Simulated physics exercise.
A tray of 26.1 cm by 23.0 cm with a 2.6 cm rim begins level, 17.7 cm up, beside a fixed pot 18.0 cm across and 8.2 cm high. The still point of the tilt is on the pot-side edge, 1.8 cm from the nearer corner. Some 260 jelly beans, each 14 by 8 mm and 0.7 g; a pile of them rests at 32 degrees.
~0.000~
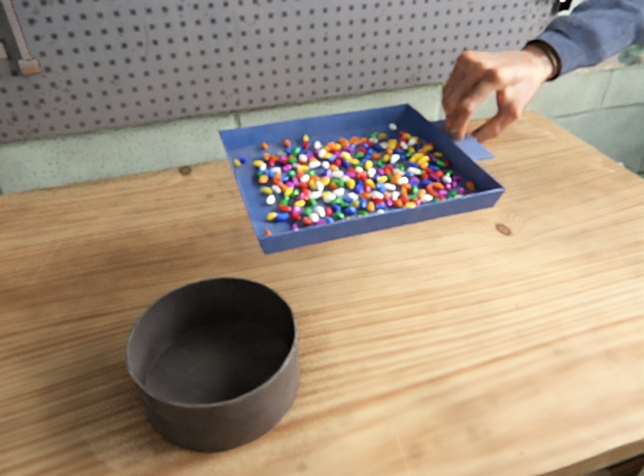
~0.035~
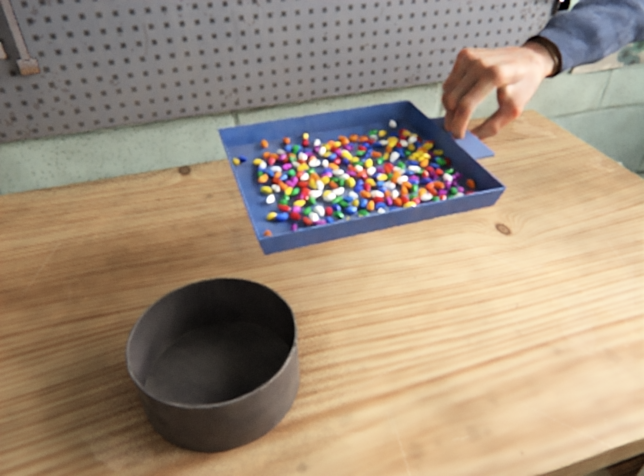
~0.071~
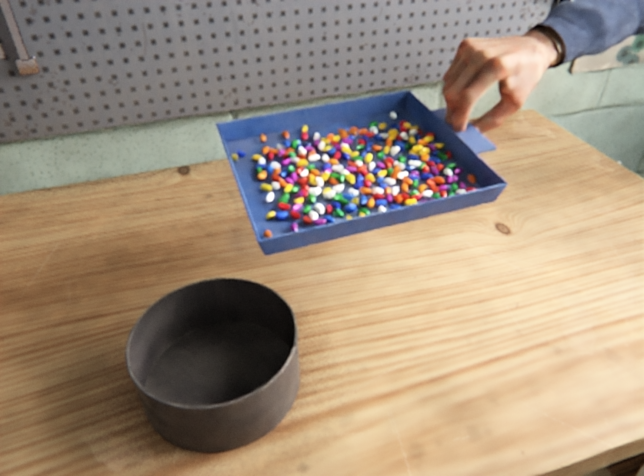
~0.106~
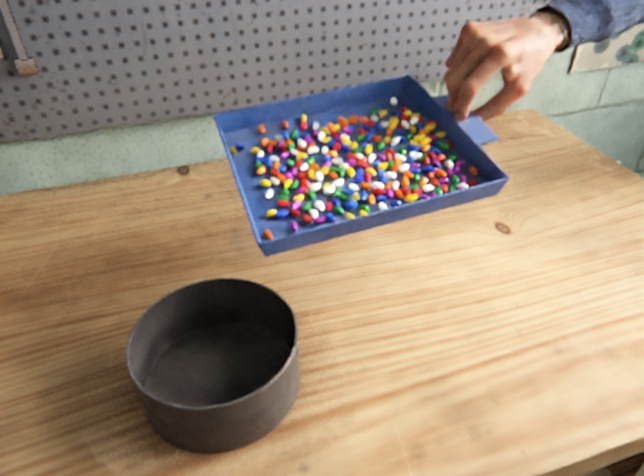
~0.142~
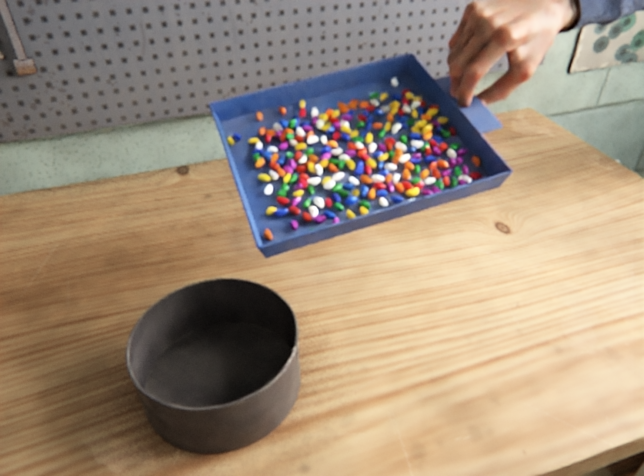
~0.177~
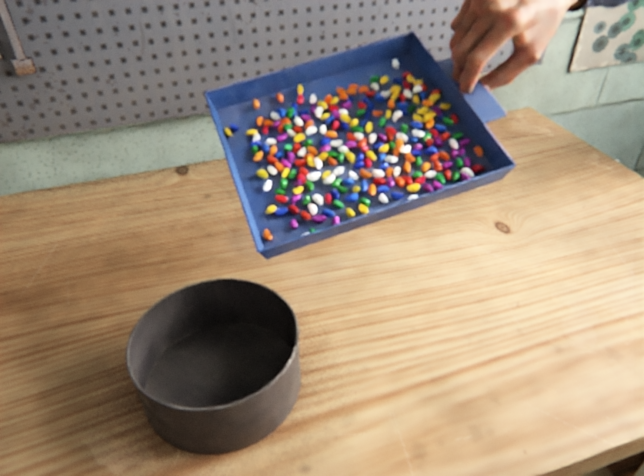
A hand in a blue sleeve at the upper right grips the tab of a shallow blue tray above a wooden workbench, seen from above at an angle before a grey pegboard and pale green block wall. Multicoloured jelly beans cover the tray, with an empty dark round pot at lower left. The hand raises the tray's far side, slowly then faster, tilting it toward the viewer while the camera stays still.
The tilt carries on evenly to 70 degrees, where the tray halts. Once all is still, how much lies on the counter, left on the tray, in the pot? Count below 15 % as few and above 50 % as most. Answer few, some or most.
Counter: Some, tray: Some, pot: Some.
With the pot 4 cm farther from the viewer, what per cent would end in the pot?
It would be near 5 per cent.
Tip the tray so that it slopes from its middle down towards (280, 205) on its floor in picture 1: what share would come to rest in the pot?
About 55 per cent.
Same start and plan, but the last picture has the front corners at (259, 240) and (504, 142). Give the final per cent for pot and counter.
Pot 75, counter 0.
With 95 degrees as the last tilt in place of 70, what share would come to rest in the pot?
Then about 50 per cent.
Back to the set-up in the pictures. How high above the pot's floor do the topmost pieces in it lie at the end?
About 2.0 cm.
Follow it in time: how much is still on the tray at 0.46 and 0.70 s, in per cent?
About 100, 40.
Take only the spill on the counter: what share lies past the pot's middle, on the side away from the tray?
About 40 per cent.
After 0.34 s, tilt 46 degrees; the tray holds 100 %, the pot 0 %.
After 0.46 s, tilt 65 degrees; the tray holds 100 %, the pot 0 %.
After 0.70 s, tilt 70 degrees; the tray holds 40 %, the pot 20 %.
In the end, at 2.0 s, counter 40 %, tray 25 %, pot 35 %.
